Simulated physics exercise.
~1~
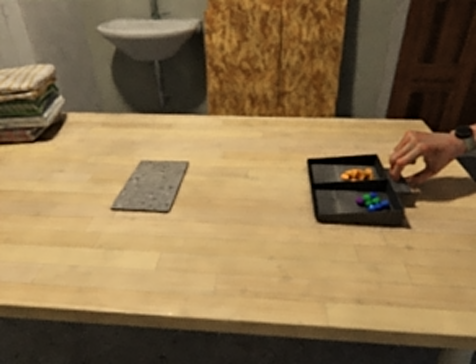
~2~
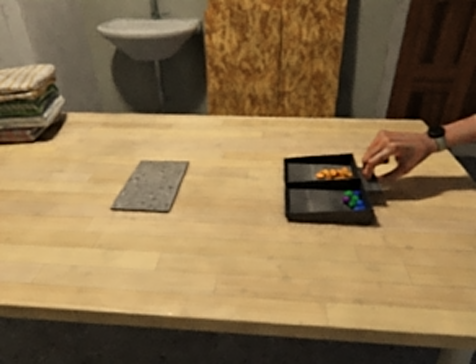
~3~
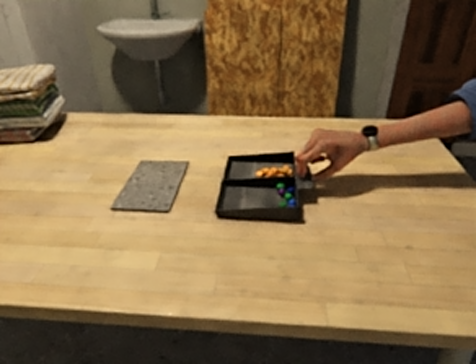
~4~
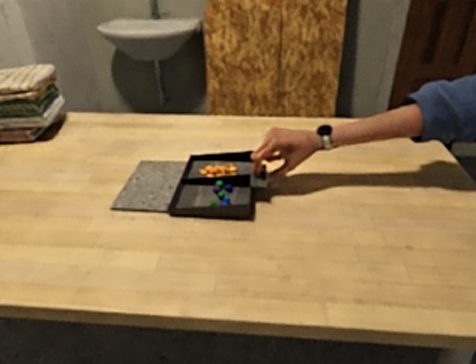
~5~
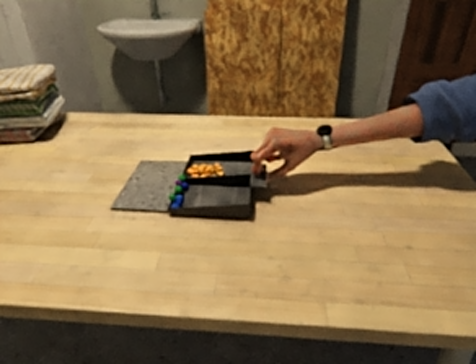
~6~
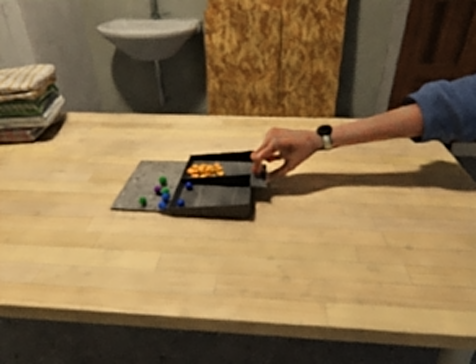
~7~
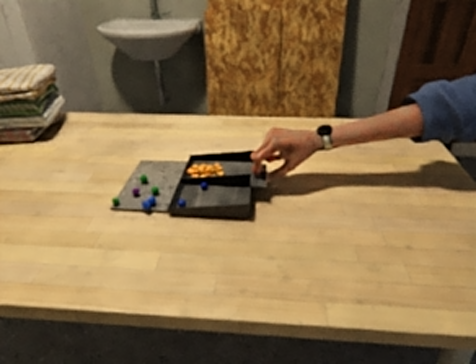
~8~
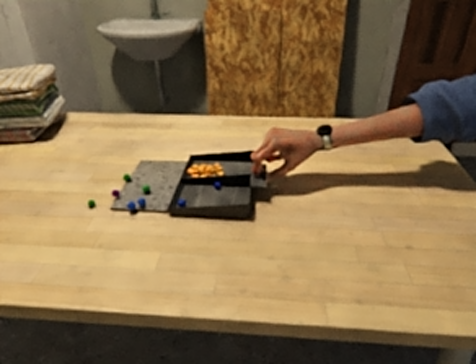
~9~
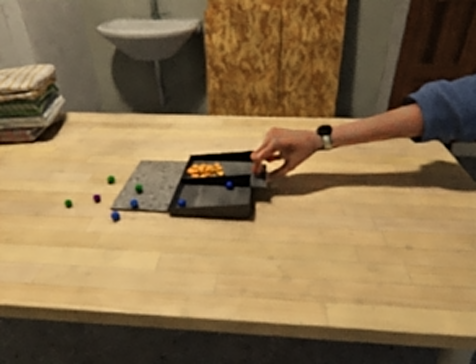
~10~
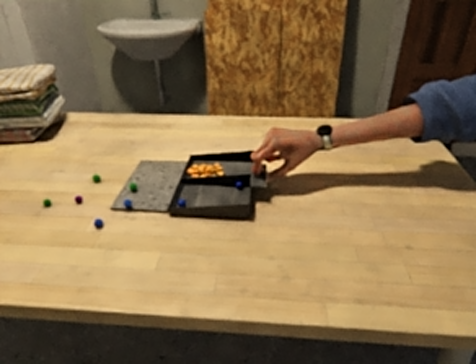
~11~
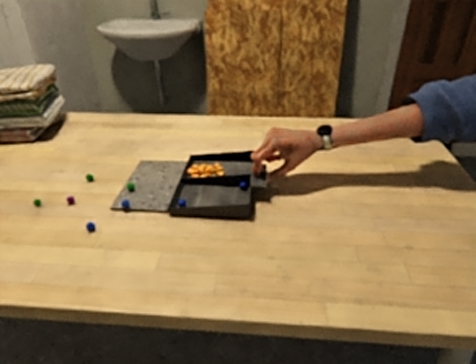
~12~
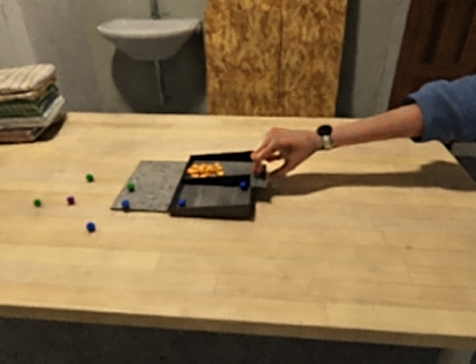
A hand slid a black divided tray left across a wooden table until it stopped at a gray slab, and most of the blue and green balls rolled out over the slab and onto the table, while the orange pieces stayed inside.
